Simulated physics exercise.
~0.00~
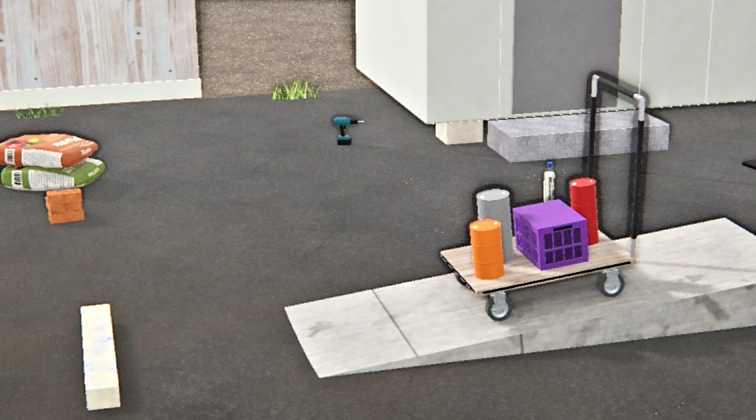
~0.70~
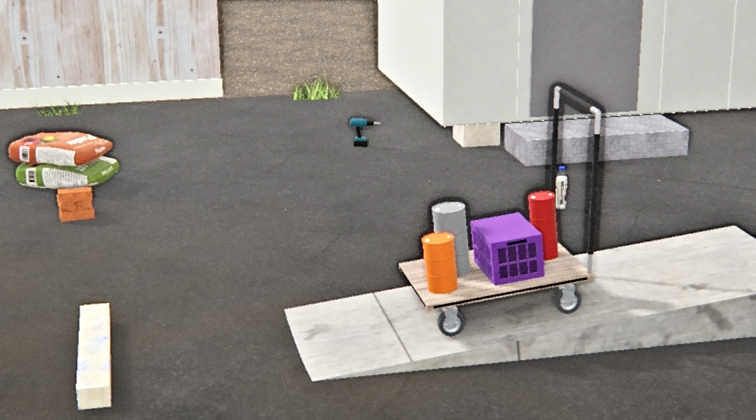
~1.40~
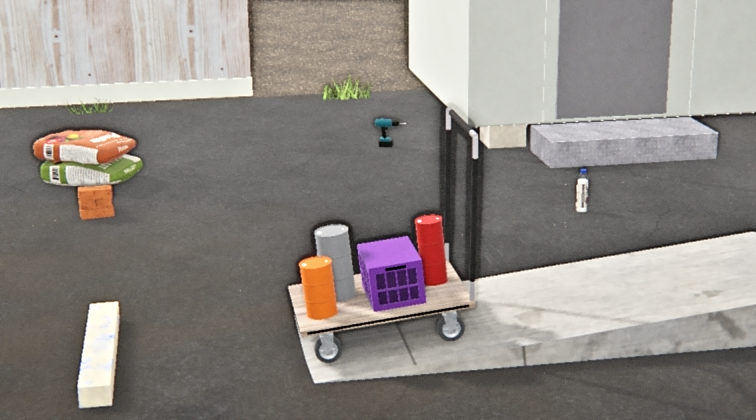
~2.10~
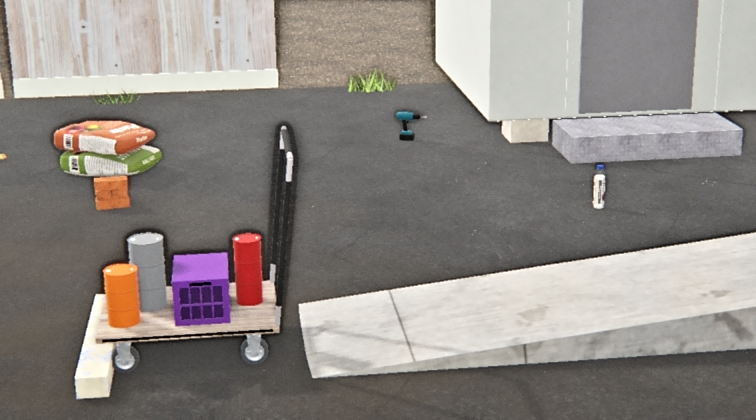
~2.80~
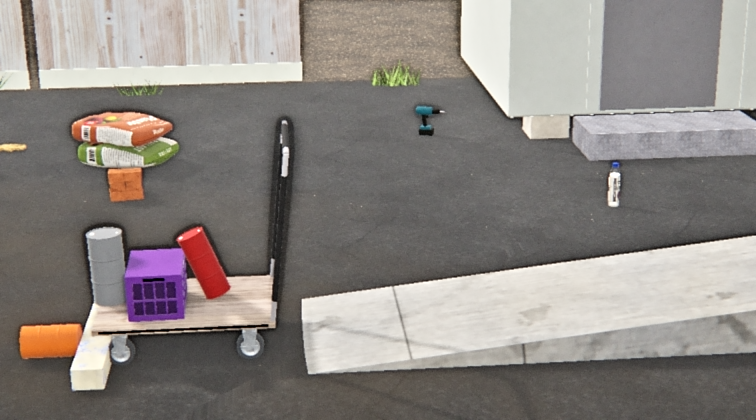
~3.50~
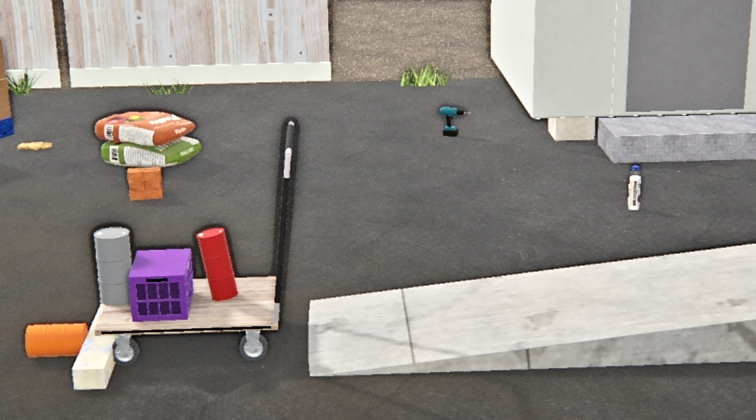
To begin with, a flat trolley carrying an orange canister, a grey canister, a red canister and a purple crate sits on a pale ramp. It rolls left down the slope, its load staying upright, while a small bottle is left standing on the ground behind. The trolley leaves the ramp, crosses the flat ground and stops at a pale kerb. The orange canister topples off the front and lands on its side beyond the kerb, as the crate shifts forward and the red canister leans. At the end, the grey canister stands upright and the red one remains tilted on the deck.
